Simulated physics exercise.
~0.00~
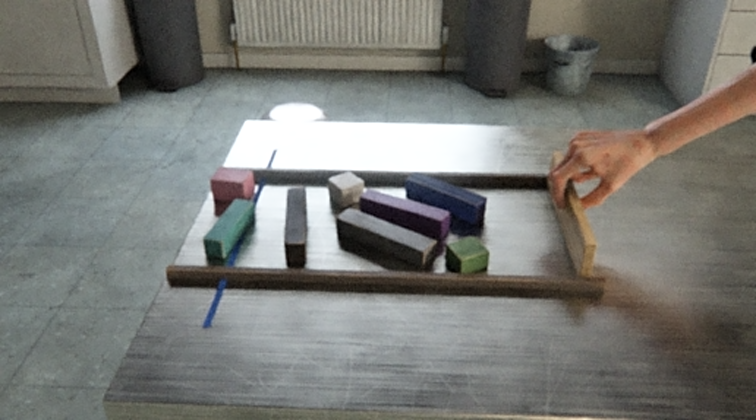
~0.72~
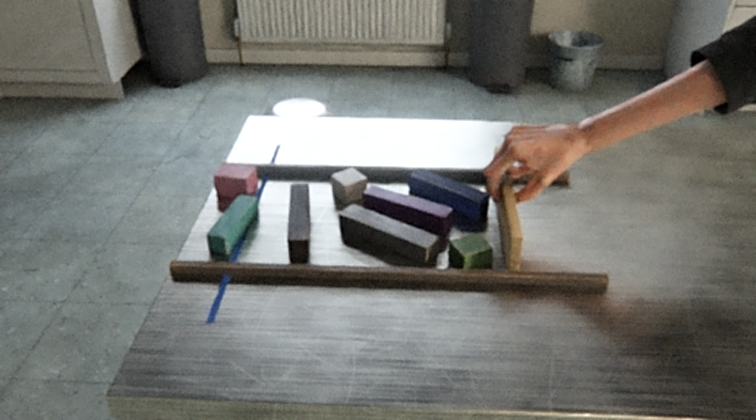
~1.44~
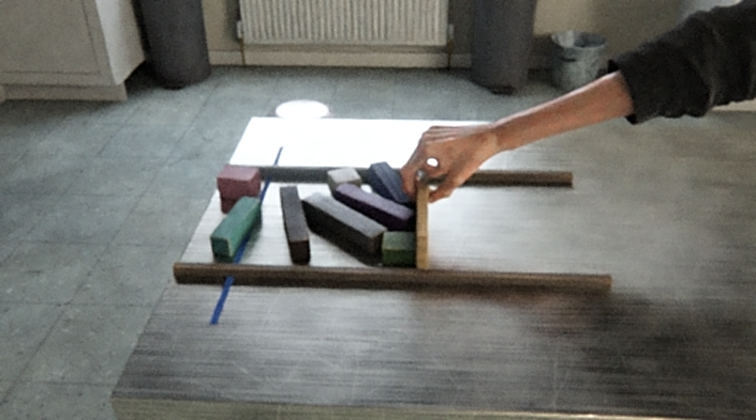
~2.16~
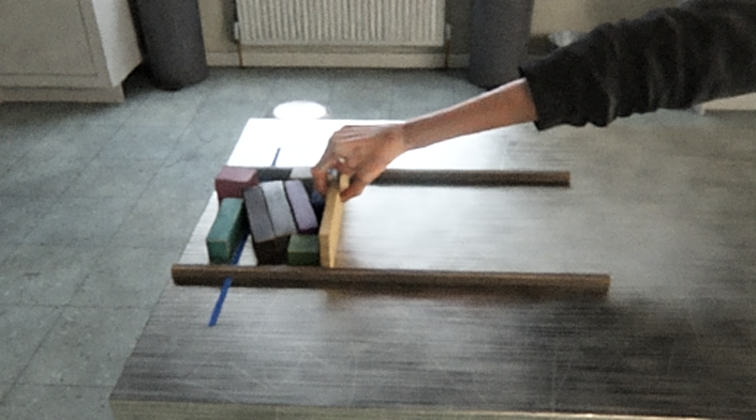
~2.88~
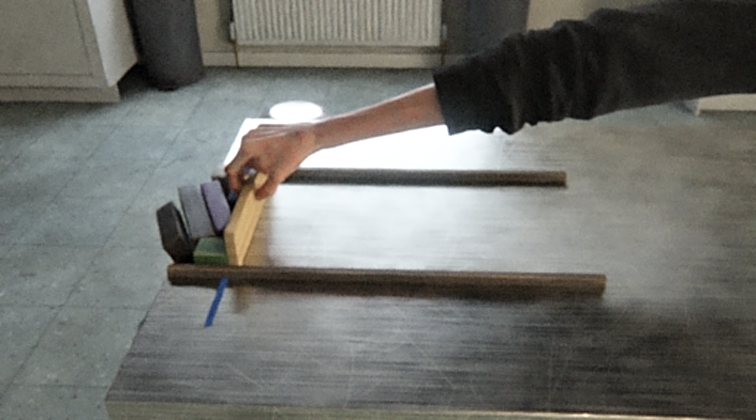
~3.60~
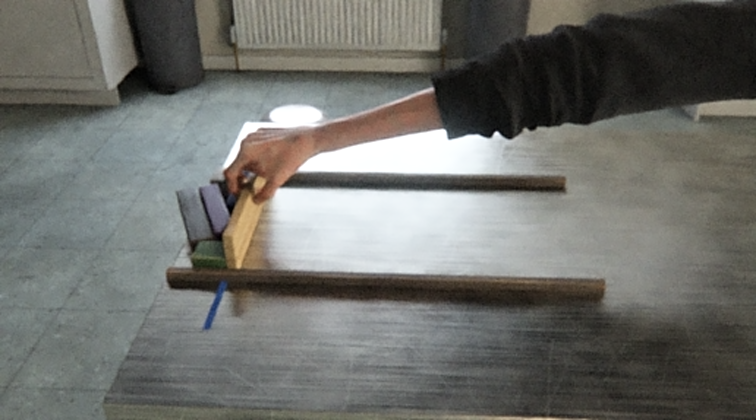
On a tabletop, a hand sweeps blocks left with a board, and some go over the edge.
